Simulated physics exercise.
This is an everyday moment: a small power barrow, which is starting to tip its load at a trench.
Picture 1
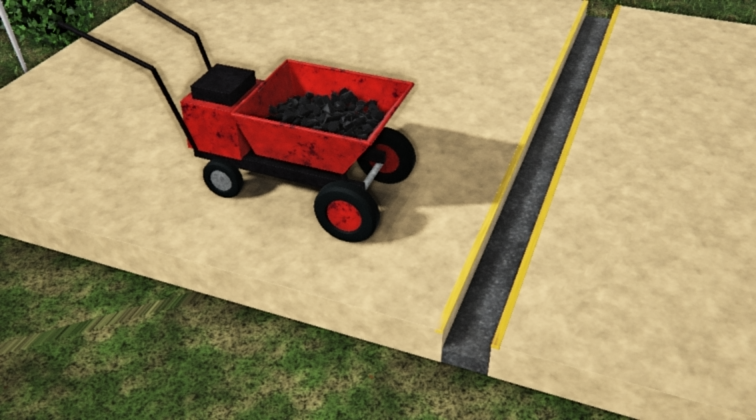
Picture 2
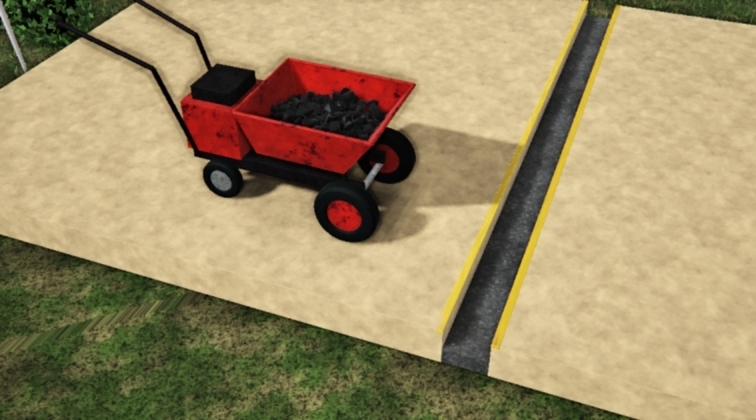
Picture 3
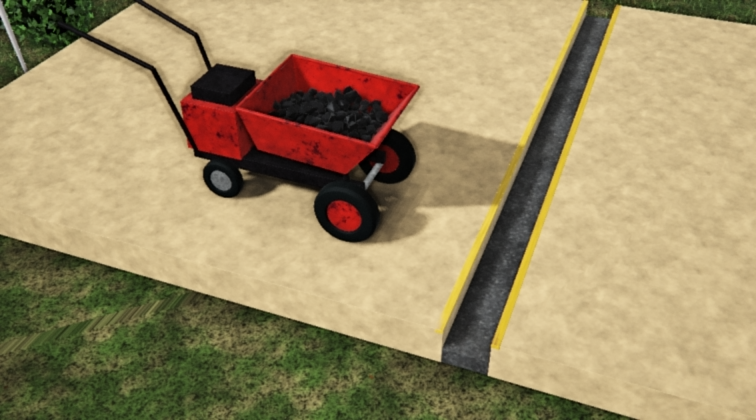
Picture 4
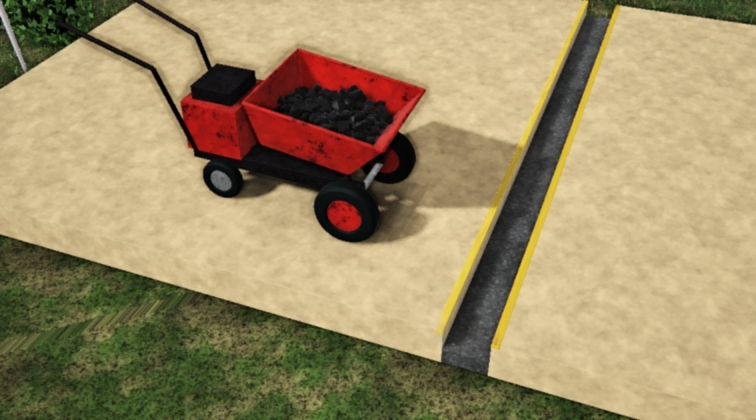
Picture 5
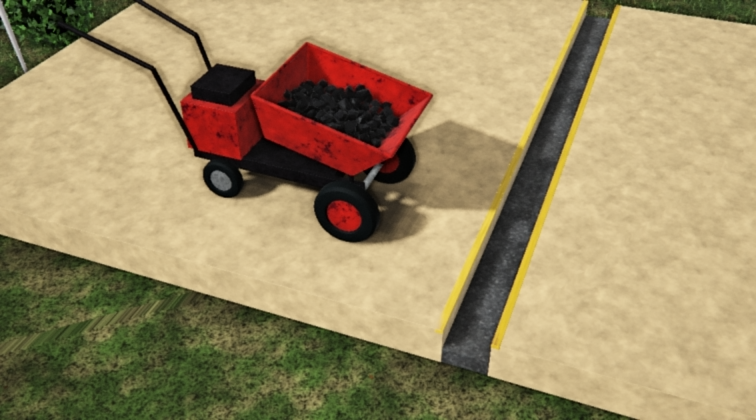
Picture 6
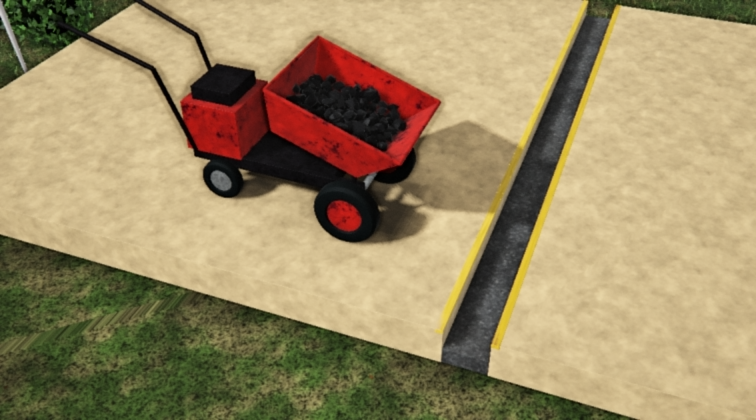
A red power barrow's skip, loaded with black lumps, slowly tilts forward to the right.
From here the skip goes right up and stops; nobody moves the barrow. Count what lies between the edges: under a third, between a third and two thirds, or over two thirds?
To my eye, the trench share runs one to two thirds.
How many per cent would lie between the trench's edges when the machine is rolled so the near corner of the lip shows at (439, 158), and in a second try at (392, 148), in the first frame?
You'd see around 50 per cent the first time and around 80 per cent the second.
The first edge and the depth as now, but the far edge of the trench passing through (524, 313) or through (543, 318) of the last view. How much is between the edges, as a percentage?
The first case gives around 60 percent, and the second around 60 percent.
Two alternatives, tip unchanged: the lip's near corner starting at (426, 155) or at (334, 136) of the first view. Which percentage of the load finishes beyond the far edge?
In order, close to 30 and 0 in a hundred.
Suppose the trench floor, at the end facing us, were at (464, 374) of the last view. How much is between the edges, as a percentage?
It would be close to 60 percent.
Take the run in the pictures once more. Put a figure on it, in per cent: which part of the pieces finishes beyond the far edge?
About 0 %.
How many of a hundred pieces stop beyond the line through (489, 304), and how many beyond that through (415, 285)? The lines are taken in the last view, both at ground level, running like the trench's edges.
First roughly 10 percent, then 90 percent.
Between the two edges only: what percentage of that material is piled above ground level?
About 5 per cent.
Shortly afterwards, skip tipped steeply; the whole lot in the skip.
Next, skip tipped right over; all but a few in the skip; a little short of the trench; only a few in or heaped over the trench; only a few falling.
Some moments later, skip tipped right over; near a quarter in the skip; near a third short of the trench; near half in or heaped over the trench.
In the end, skip tipped right over; a little in the skip; near a third short of the trench; near half in or heaped over the trench; none at all beyond it.
